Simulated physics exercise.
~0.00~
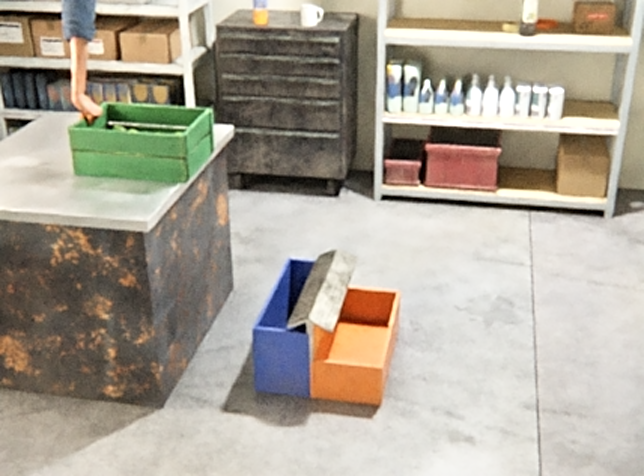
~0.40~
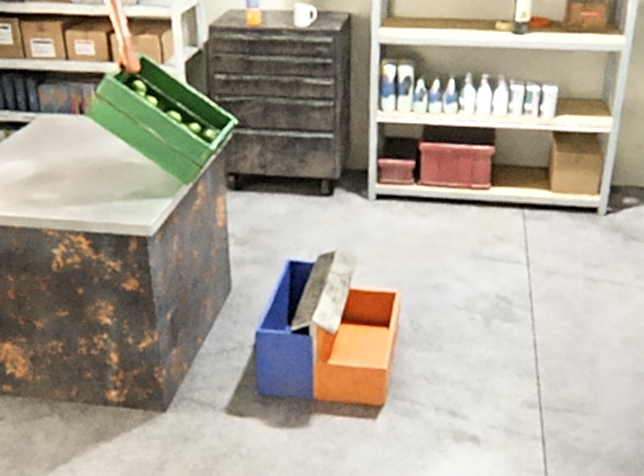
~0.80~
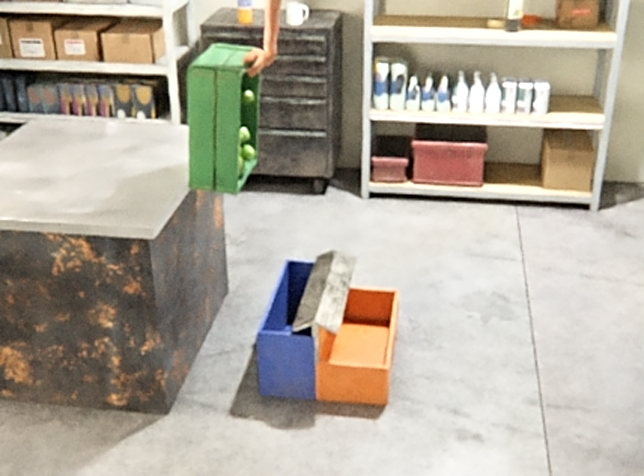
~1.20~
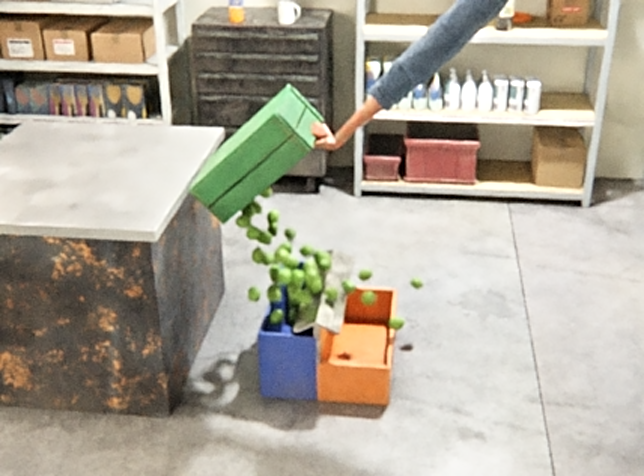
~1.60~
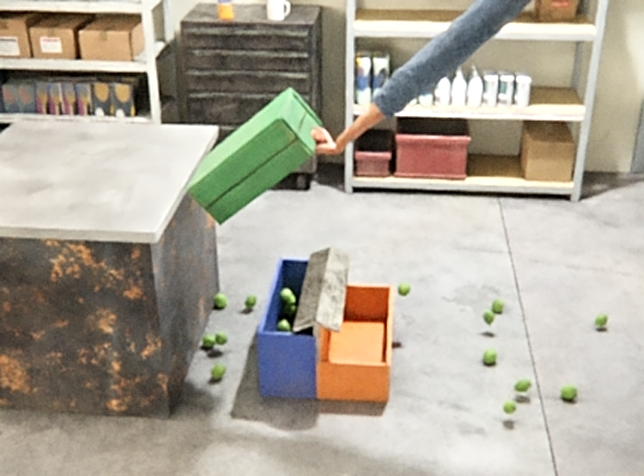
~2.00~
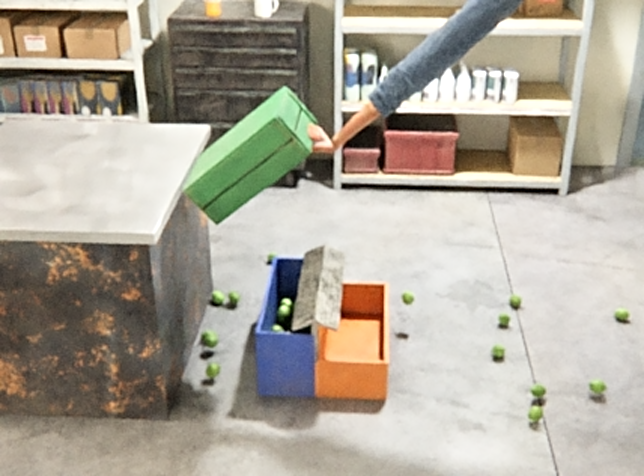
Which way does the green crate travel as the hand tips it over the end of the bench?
The green crate moves to the right, swinging out past the end of the bench as it turns over.
A green crate of limes sits at the end of a rusty-sided bench, with a hand gripping it above an empty blue bin and orange bin on the floor. The hand tips the crate up over the bench's edge, swinging it right until it stands on its side. It then rolls further over, and the limes pour out in a cluster onto the blue bin and the grey ridge between the bins. Some settle inside the blue bin, while others scatter across the floor on both sides. At the end, the orange bin looks empty and the hand still holds the upturned crate.
